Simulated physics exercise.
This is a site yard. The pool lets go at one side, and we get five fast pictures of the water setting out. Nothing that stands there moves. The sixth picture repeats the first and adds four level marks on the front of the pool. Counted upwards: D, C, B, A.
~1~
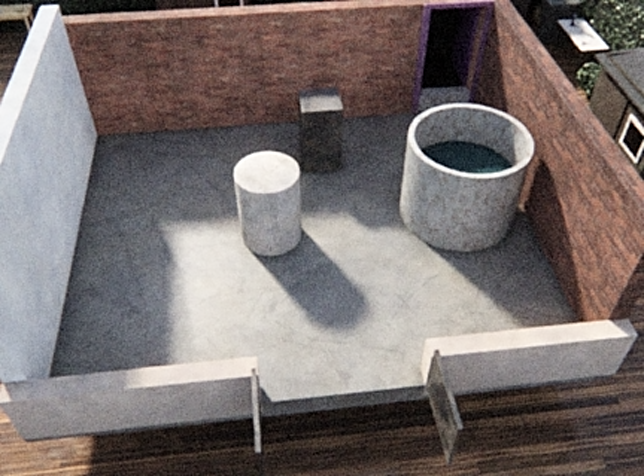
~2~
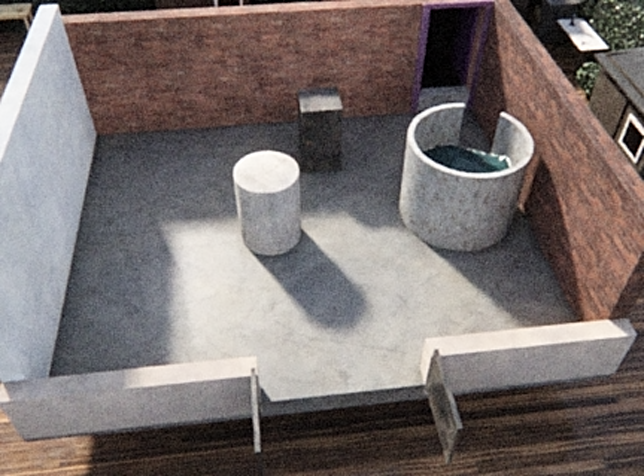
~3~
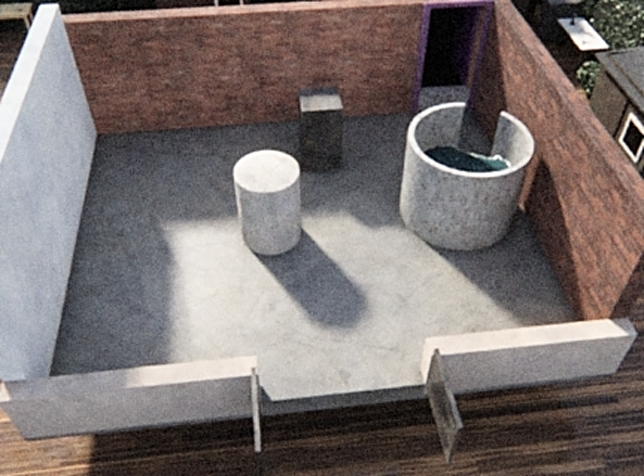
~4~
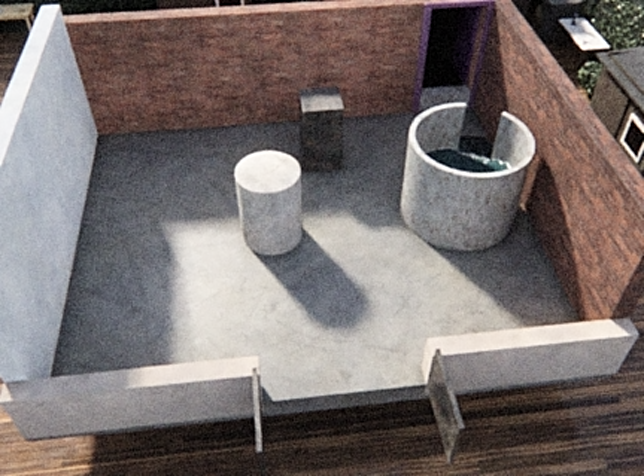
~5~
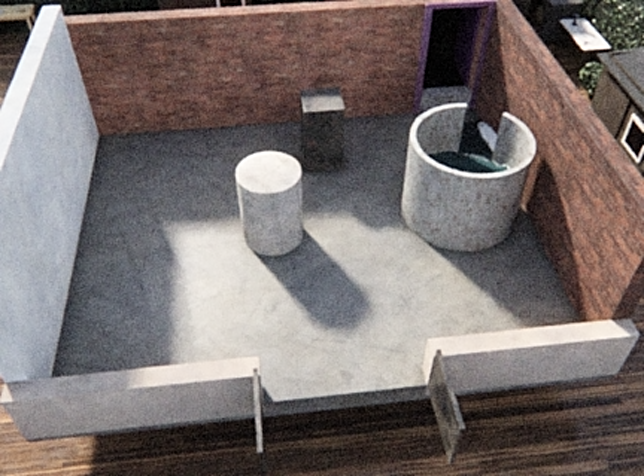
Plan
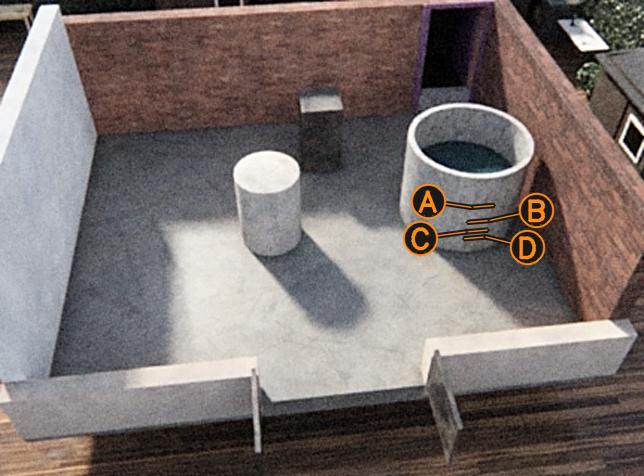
In a walled site yard with a purple doorway and an open gate, a gap appears in the back of a round concrete pool, and the water inside stirs and sinks lower while the pale cylinder and dark block stay still.
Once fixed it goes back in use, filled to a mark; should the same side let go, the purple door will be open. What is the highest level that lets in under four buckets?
The limit is B.
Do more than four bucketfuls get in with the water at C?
No, that is safe.
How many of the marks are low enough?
Three.
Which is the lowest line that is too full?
A.
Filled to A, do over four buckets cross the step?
Yes, it does.
On the marked copy, A at (482, 206); B at (478, 221); C at (476, 231); D at (474, 237); from the bottom up D, C, B, A.
With A, about 10 bucketfuls get in.
With B, a bucket or two gets in.
With C, nothing gets over.
With D, nothing gets over.
